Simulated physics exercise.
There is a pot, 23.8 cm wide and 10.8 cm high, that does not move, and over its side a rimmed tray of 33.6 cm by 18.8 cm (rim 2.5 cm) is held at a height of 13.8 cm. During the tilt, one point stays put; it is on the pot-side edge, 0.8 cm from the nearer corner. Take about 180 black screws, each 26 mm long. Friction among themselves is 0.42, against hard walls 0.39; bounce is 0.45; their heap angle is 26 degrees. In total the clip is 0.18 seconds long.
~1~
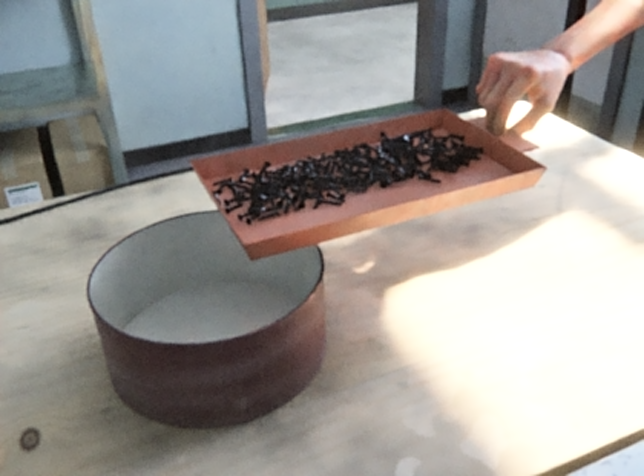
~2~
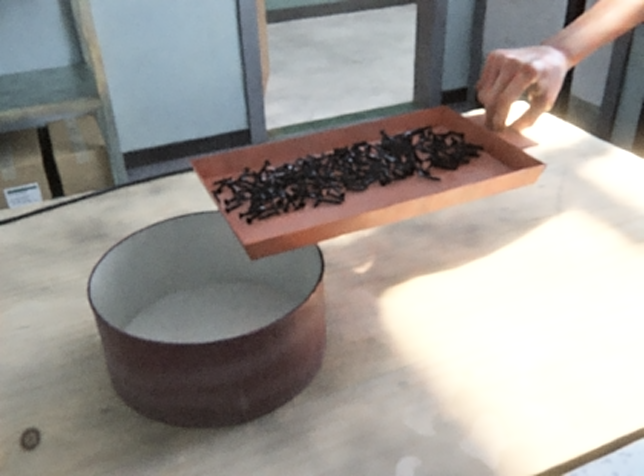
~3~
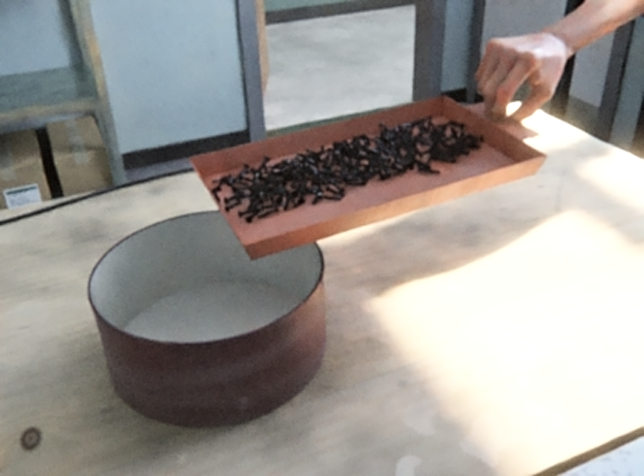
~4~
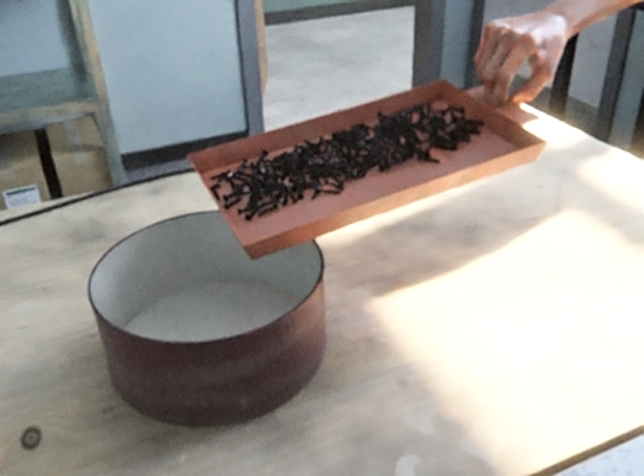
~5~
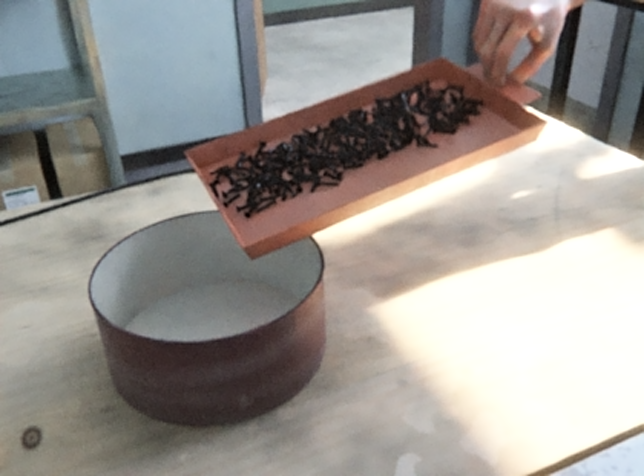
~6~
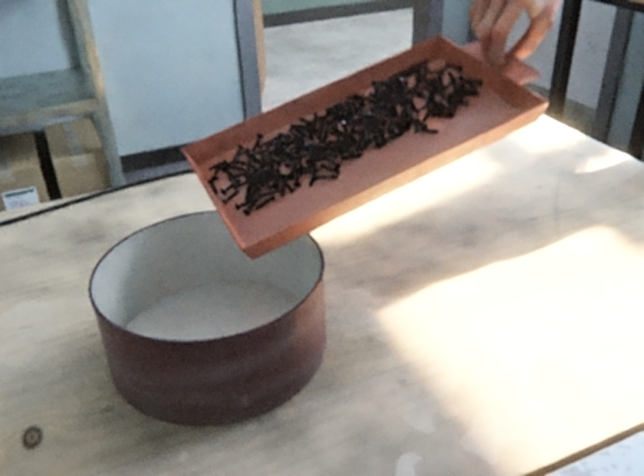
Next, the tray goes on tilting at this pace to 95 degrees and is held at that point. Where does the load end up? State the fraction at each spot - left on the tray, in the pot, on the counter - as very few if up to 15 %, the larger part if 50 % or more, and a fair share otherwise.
Tray: Very few. Pot: The larger part. Counter: Very few.
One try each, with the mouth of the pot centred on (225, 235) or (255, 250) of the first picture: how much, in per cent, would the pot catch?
In order, about 15 and about 35 per cent.
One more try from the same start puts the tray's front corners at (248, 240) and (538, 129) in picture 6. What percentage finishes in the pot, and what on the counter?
Pot 95, counter 5.
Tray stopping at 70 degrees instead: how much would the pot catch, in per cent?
It would land at about 85 percent.
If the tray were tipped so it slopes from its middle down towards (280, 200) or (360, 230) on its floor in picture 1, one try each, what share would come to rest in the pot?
Around 70 % for the first direction, around 40 % for the second.
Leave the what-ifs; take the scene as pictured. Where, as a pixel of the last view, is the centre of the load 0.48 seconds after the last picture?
Load centre, approx.: (208, 245) px.
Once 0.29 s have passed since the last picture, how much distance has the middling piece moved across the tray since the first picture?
By then it sits near 5 cm from where it began.
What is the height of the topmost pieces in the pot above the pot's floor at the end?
About 3.5 cm.
Then, 0.29 s after the last picture, tilt 55 degrees; the tray holds 100 %, the pot 0 %.
Then, 0.48 s after the last picture, tilt 81 degrees; the tray holds 75 %, the pot 10 %.
Then, 0.80 s after the last picture, tilt 95 degrees; the tray holds 0 %, the pot 100 %.
In the end, tray 0 %, pot 100 %, counter 0 %.
